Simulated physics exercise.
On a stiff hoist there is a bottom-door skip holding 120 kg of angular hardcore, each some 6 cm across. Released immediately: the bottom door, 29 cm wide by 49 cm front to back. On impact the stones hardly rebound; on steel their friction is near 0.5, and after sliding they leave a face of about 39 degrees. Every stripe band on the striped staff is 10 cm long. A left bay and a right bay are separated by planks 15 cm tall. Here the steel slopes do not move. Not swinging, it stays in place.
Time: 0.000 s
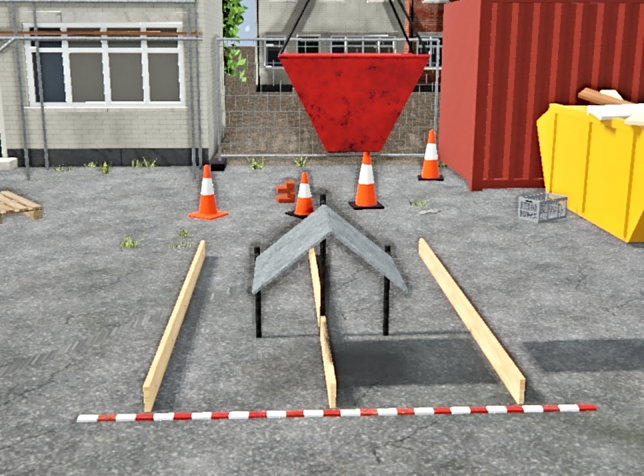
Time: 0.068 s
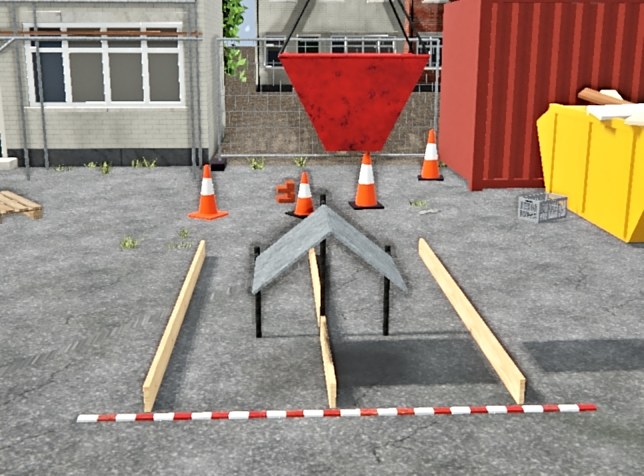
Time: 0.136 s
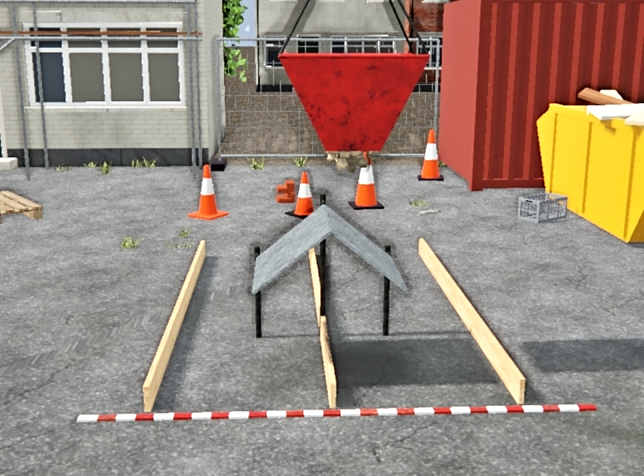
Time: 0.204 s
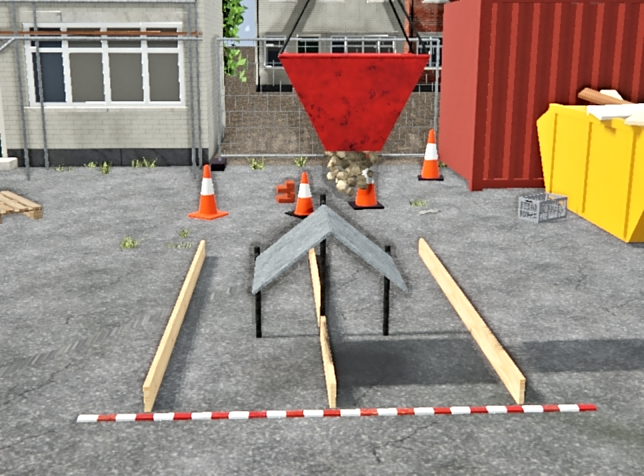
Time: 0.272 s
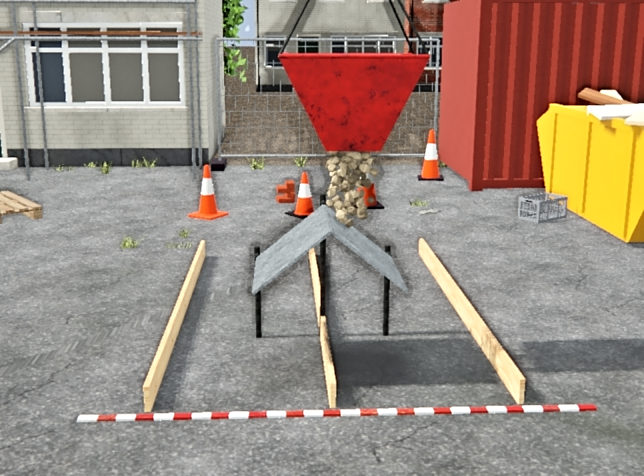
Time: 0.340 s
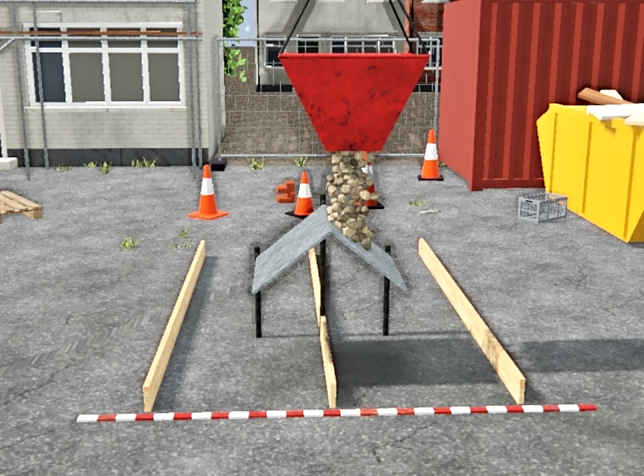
Pale stones pouring from the bottom of a still red hopper onto the right slope of a grey peaked steel roof.
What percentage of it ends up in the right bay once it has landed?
About 98 per cent.
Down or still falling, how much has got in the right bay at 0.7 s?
By then, 20 %.
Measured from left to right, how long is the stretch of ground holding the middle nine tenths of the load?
About 50 cm.
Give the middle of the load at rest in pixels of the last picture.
They end up centred close to (456, 354).
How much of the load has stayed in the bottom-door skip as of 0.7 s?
55 %, roughly.
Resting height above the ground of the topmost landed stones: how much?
I'd put it at close to 22 cm off the ground.
After 0.7 s, 55 % in the bottom-door skip, 24 % on the steel, 21 % falling or lying in the right bay; the stones farthest right are at (467, 349).
After 1.1 s, 10 % in the bottom-door skip, 35 % on the steel, 54 % falling or lying in the right bay; the stones farthest right are at (490, 361).
After 1.7 s, 0 % in the bottom-door skip, 5 % on the steel, 93 % falling or lying in the right bay, 1 % falling or lying right of the bays; the stones farthest right are at (503, 345).
After 2.6 s, 0 % in the bottom-door skip, 98 % falling or lying in the right bay, 1 % falling or lying right of the bays; the stones farthest right are at (544, 358).
After 4.5 s, 0 % in the bottom-door skip, 98 % in the right bay, 1 % right of the bays; the stones farthest right are at (544, 358).
